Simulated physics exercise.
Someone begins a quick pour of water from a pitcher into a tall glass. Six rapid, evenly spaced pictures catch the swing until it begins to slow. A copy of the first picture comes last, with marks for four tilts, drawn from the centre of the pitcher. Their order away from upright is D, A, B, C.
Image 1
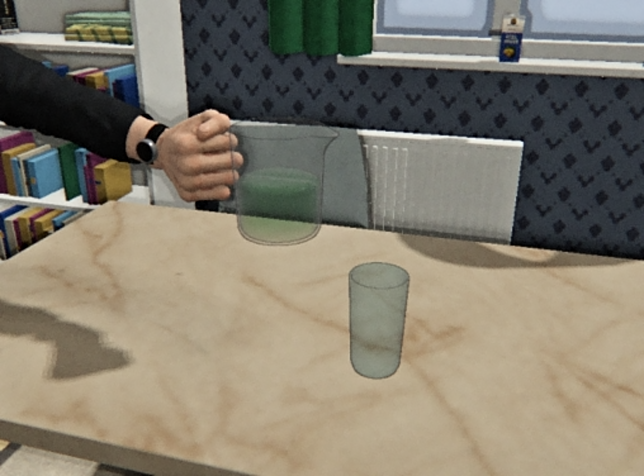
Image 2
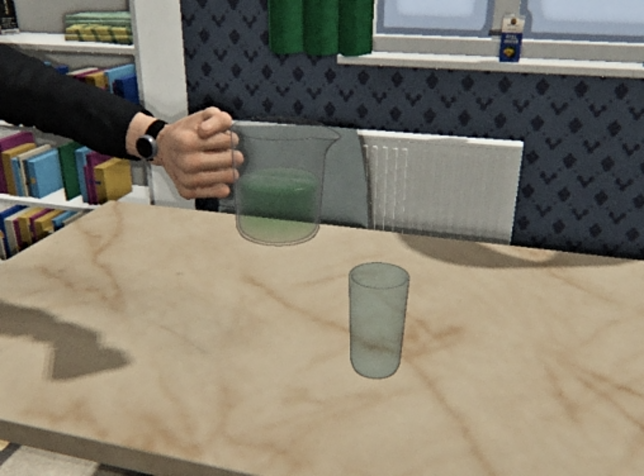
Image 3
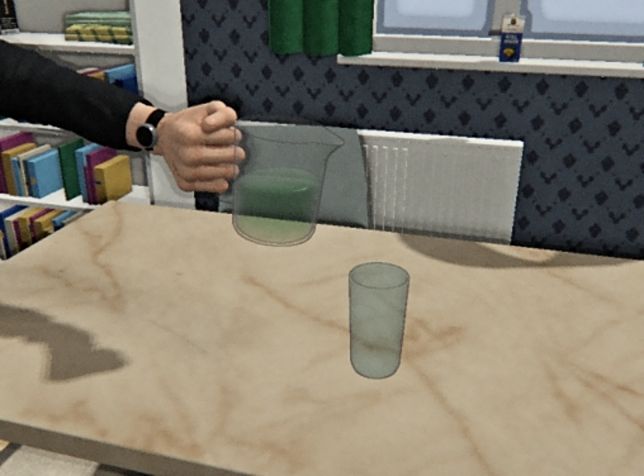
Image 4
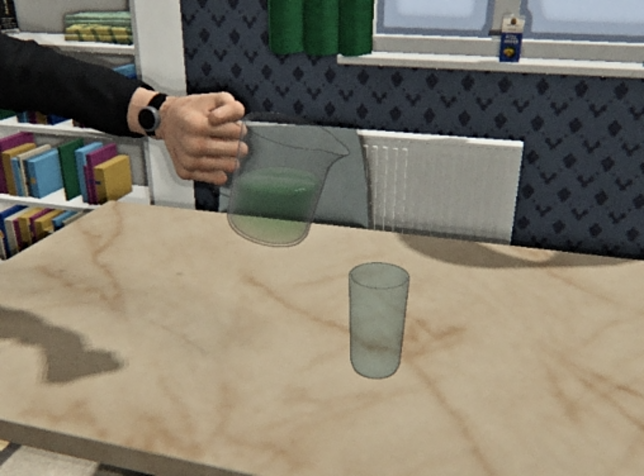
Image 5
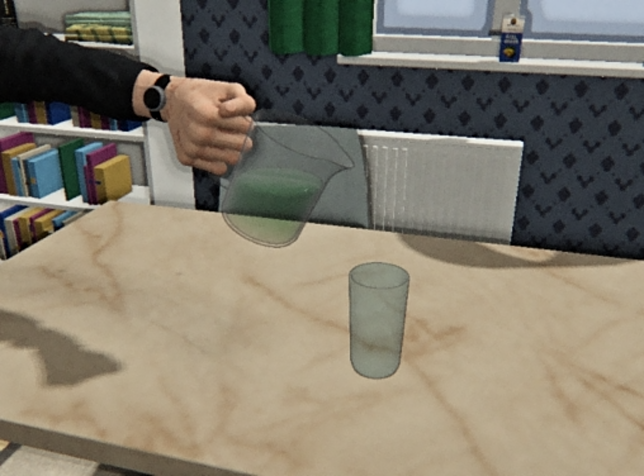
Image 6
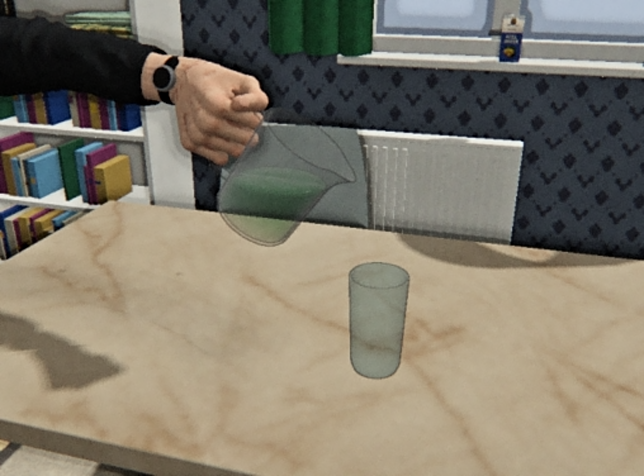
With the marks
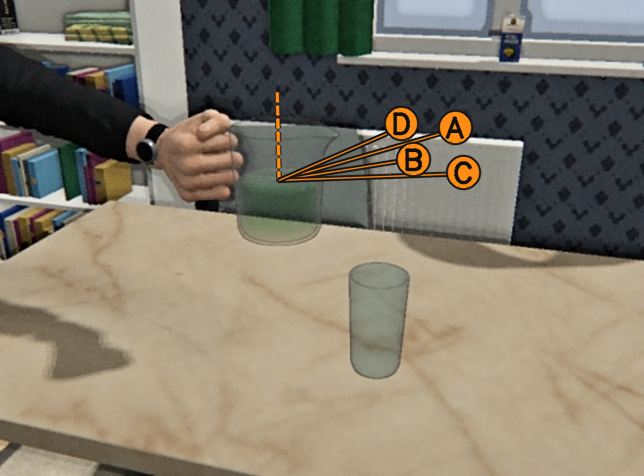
The footage shows a hand with a dark watch holding a clear pitcher of greenish liquid above a marbled table, left of a tall glass, then tilting the pitcher steadily to the right while the glass stays still.
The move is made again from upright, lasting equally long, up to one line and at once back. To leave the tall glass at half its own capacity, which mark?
Choose A.
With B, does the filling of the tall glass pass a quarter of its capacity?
Yes, it does.
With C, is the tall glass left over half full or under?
Over half.
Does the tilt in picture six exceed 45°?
No, it does not.
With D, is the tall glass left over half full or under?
Under.
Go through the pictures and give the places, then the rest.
Upright, lip at (337, 135); rim of the tall glass round (379, 275); nothing has left yet, in the first picture.
Upright, lip at (339, 137); nothing has left yet, in the second picture.
Tipped about 7°, lip at (343, 143); nothing has left yet, in the third picture.
Tipped about 15°, lip at (348, 153); nothing has left yet, in the fourth picture.
Tipped about 24°, lip at (352, 166); nothing has left yet, in the fifth picture.
Tipped about 34°, lip at (355, 180); nothing has left yet, in the sixth picture.
On the marked copy, A at (439, 133); B at (396, 161); C at (446, 174); D at (386, 133).
Choosing A, the tall glass ends with about 50 % of what it can hold.
Choosing B, the tall glass ends with about 70 % of what it can hold.
Choosing C, the tall glass ends with about 87 % of what it can hold.
Choosing D, the tall glass ends with about 32 % of what it can hold.
